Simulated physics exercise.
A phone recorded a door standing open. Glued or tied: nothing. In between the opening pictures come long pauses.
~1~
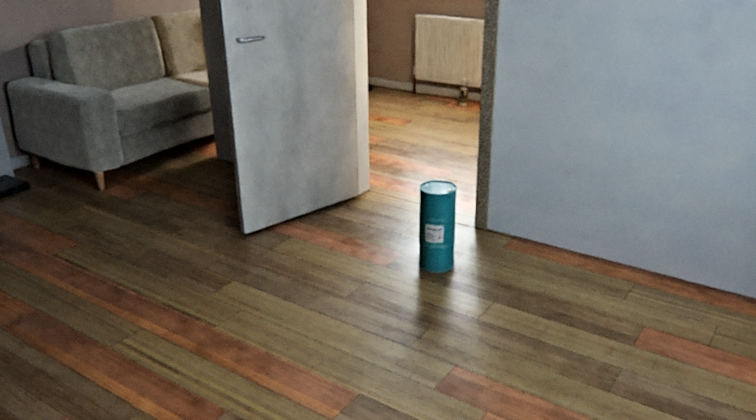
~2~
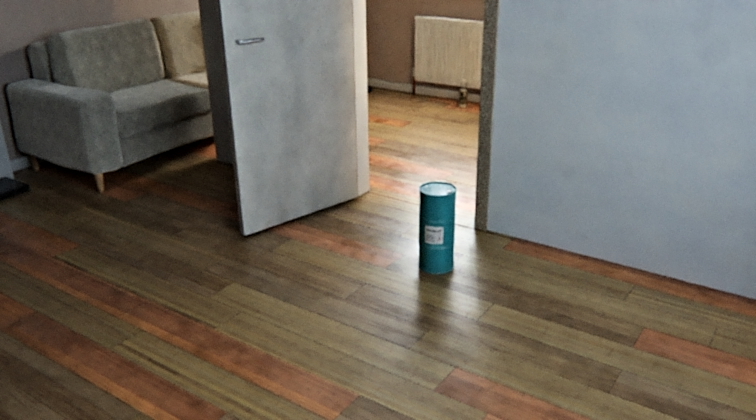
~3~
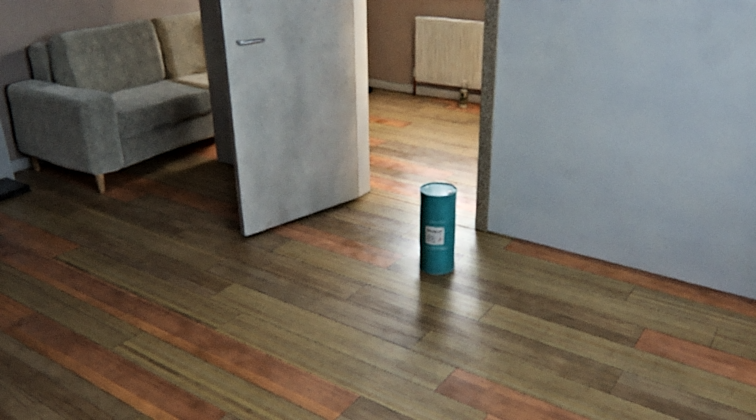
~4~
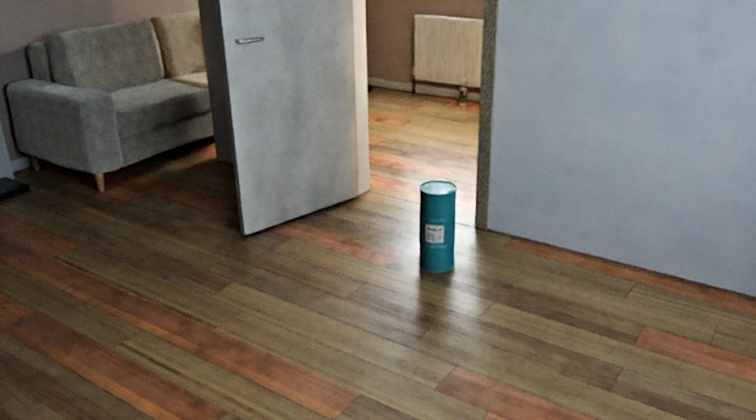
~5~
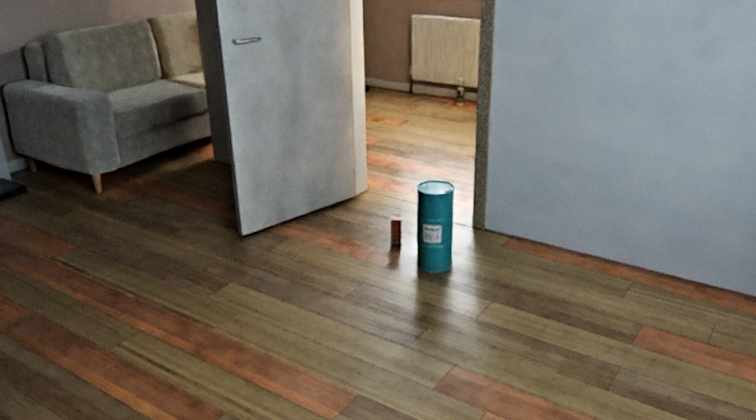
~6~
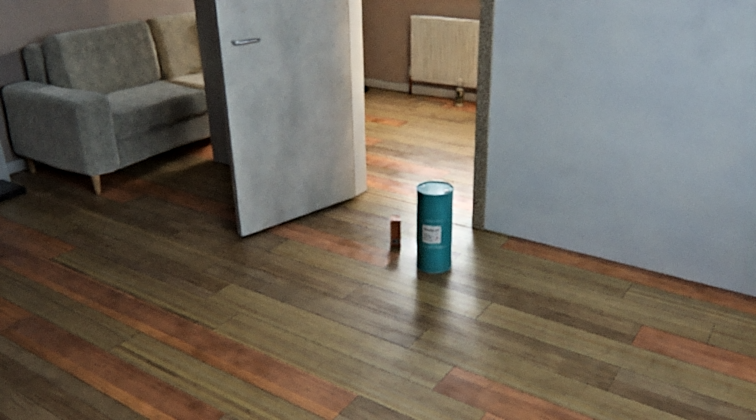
Turquoise canister standing still on a wooden floor by a wide-open door, a small orange carton appearing to its left.
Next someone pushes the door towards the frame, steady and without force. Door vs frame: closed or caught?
Closed.
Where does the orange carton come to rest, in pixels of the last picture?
Pretty much around (470, 205), I'd say.
Then, 1.40 s after the last picture, open by 36°; orange carton slid a little near (402, 229).
Then, 1.80 s after the last picture, open by 8°; orange carton slid well along near (450, 214).
At rest, open by 0°; tipped over on the floor, orange carton; turquoise canister in place. Seen from the same camera at the end, orange carton near (470, 205).
